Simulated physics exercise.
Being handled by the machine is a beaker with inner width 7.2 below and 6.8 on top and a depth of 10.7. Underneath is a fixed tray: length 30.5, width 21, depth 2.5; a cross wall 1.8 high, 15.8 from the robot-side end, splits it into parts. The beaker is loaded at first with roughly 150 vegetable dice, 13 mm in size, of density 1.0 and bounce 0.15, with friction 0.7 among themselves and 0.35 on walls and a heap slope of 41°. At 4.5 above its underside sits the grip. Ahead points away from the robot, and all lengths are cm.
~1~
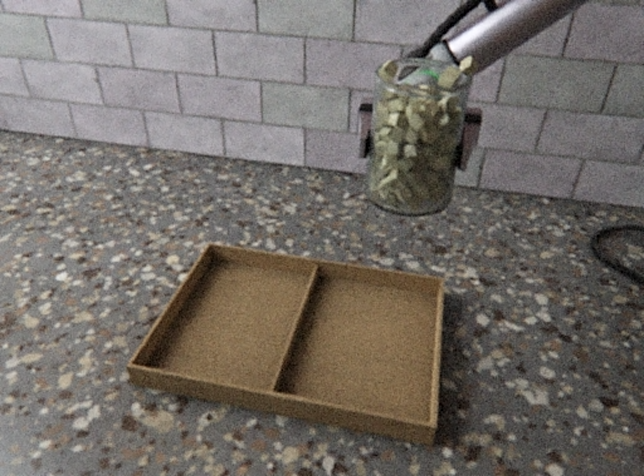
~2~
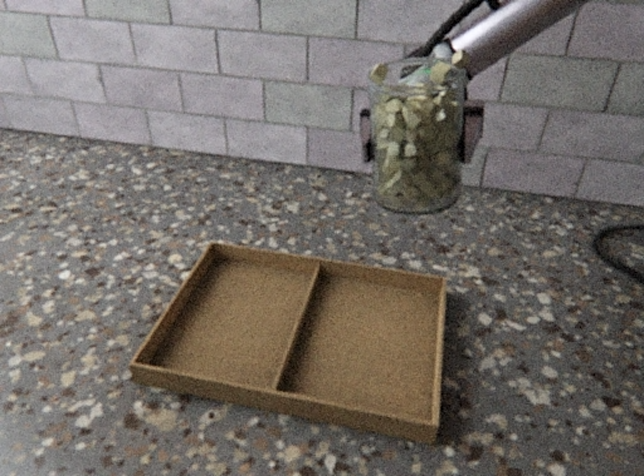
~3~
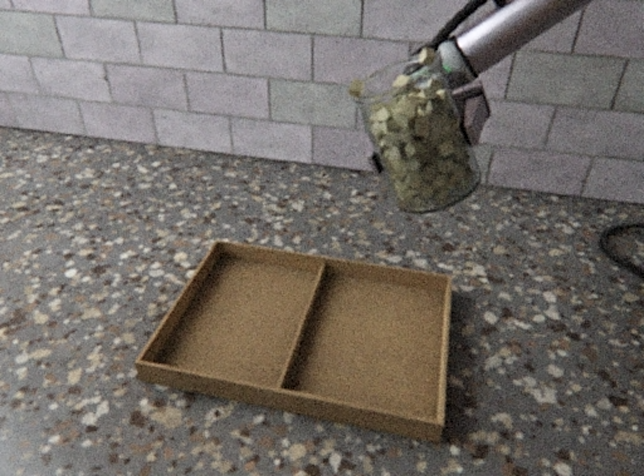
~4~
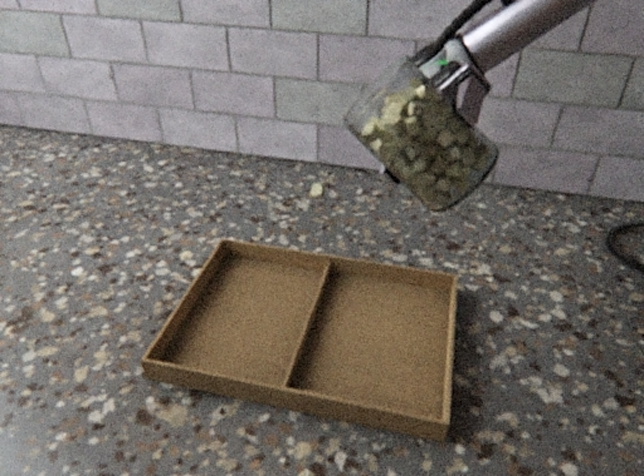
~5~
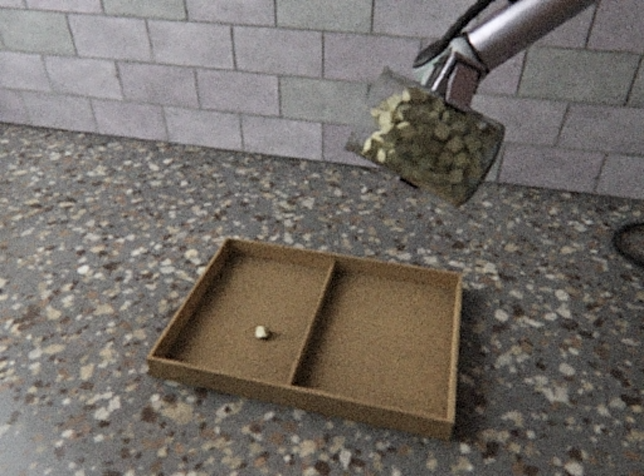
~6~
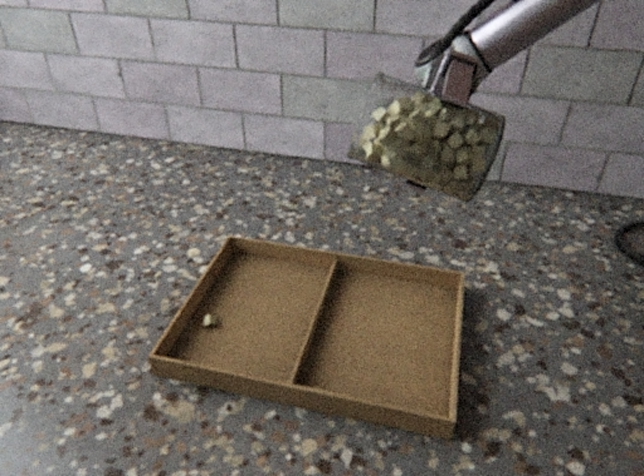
The clip shows a robotic arm gradually tilting a clear container of pale green pieces to the left above a divided brown tray on a speckled countertop, as one piece drops into the tray's left section and shifts farther left.
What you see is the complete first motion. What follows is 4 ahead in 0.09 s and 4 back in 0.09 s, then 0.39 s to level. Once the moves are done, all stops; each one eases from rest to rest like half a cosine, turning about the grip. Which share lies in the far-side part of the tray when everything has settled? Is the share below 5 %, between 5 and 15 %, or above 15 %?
It is above 15 %.
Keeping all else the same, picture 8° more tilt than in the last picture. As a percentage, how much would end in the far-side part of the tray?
Near 35 %.
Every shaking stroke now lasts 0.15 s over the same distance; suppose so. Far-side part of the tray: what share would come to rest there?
It would be near 5 per cent.
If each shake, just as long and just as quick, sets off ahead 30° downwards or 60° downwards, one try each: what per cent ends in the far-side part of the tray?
Near 10 and 0 percent respectively.
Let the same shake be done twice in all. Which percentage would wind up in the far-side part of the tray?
Then about 35 per cent.
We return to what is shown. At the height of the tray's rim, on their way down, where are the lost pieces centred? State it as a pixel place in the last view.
Their middle lies around (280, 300).
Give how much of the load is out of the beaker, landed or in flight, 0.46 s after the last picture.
About 30 in a hundred parts are out by then.
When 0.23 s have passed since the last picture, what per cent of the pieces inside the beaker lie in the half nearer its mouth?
Roughly 45 %.
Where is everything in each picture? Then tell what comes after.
The first frame shows beaker middle at (415, 139), level; upper third of the load around (419, 115), from x 375 to 470, top at y 65; 149 in the beaker.
The second frame shows beaker middle at (416, 138), tilted 7° forward; upper third of the load around (416, 113), from x 380 to 460, top at y 60.
The third frame shows beaker middle at (418, 137), tilted 26° forward; upper third of the load around (414, 113), from x 355 to 470, top at y 55.
The fourth frame shows beaker middle at (420, 137), tilted 49° forward; upper third of the load around (415, 118), from x 320 to 485, top at y 85; 148 in the beaker, 1 in flight or on a rim.
The fifth frame shows beaker middle at (423, 138), tilted 68° forward; upper third of the load around (422, 118), from x 265 to 490, top at y 95; 148 in the beaker, 1 in the far-side part.
The sixth frame shows beaker middle at (425, 138), tilted 75° forward; upper third of the load around (432, 120), from x 210 to 490, top at y 100; 148 in the beaker, 1 in the far-side part.
Then, 0.23 s later, tilted 72° forward, highest piece 27 above the table; 113 in the beaker, 1 in the far-side part, 35 in flight or on a rim.
Then, 0.46 s later, tilted 15° forward, highest piece 30 above the table; 107 in the beaker, 37 in the far-side part, 3 in the robot-side part, 2 in flight or on a rim.
Then, 0.77 s later, level, highest piece 29 above the table; 107 in the beaker, 38 in the far-side part, 4 in the robot-side part.
Then, 1.82 s later, level, highest piece 29 above the table; 107 in the beaker, 38 in the far-side part, 4 in the robot-side part.
At rest, 107 in the beaker, 38 in the far-side part, 4 in the robot-side part. That is 26 % in the far-side part of the tray.
